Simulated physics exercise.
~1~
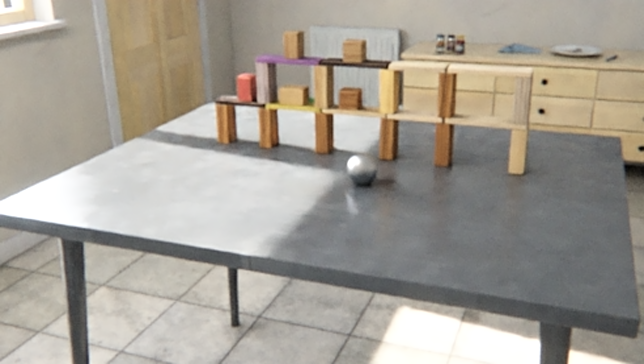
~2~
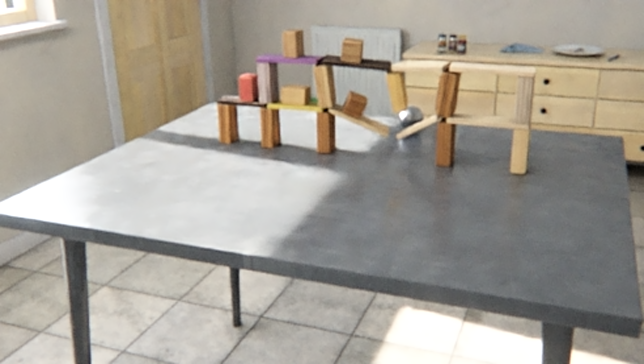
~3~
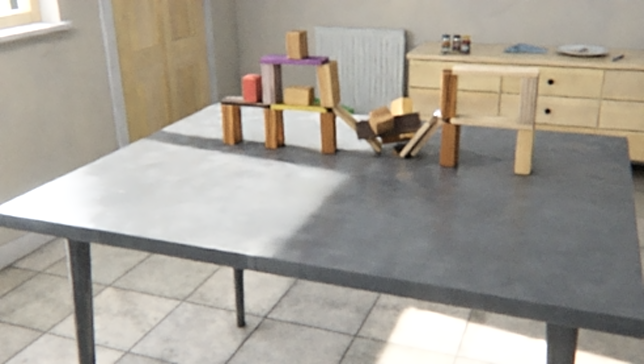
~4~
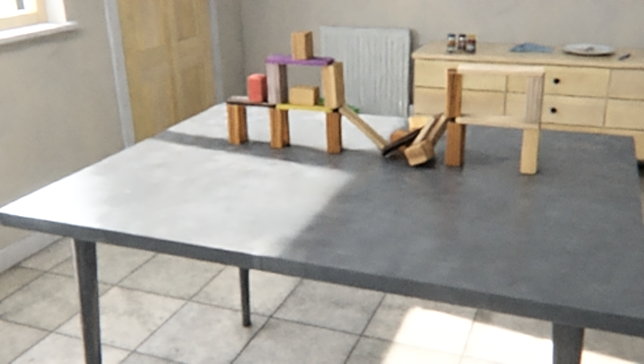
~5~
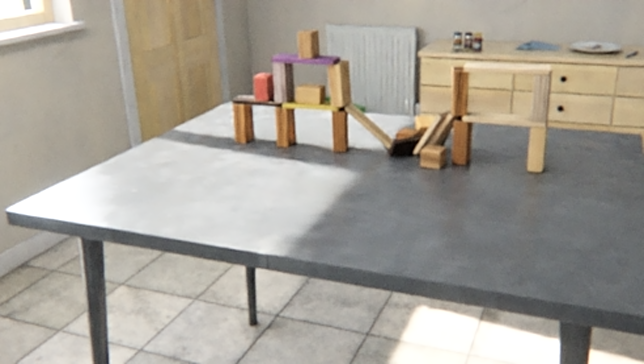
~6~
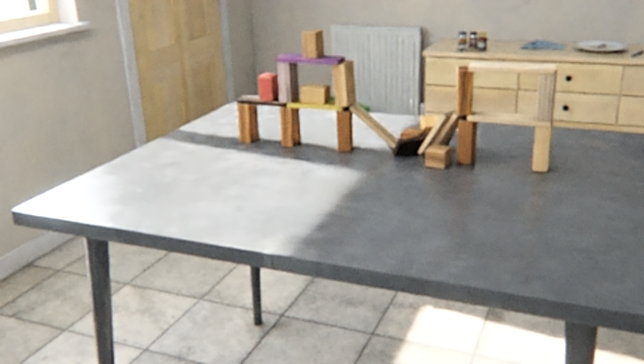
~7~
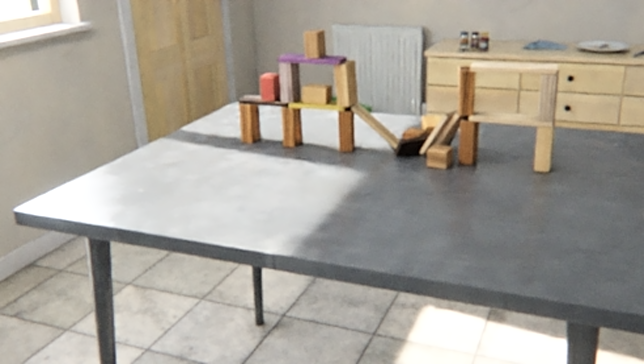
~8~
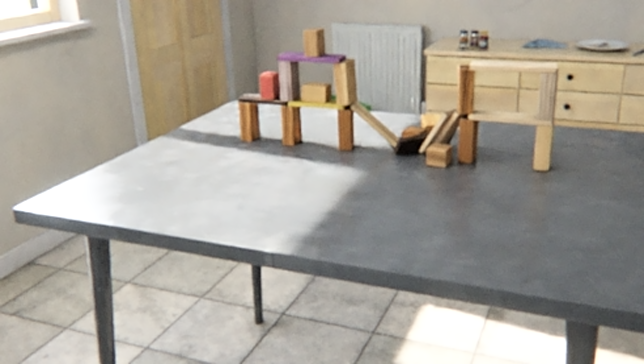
A block structure on a table partly collapses as a steel ball rolls into its middle.
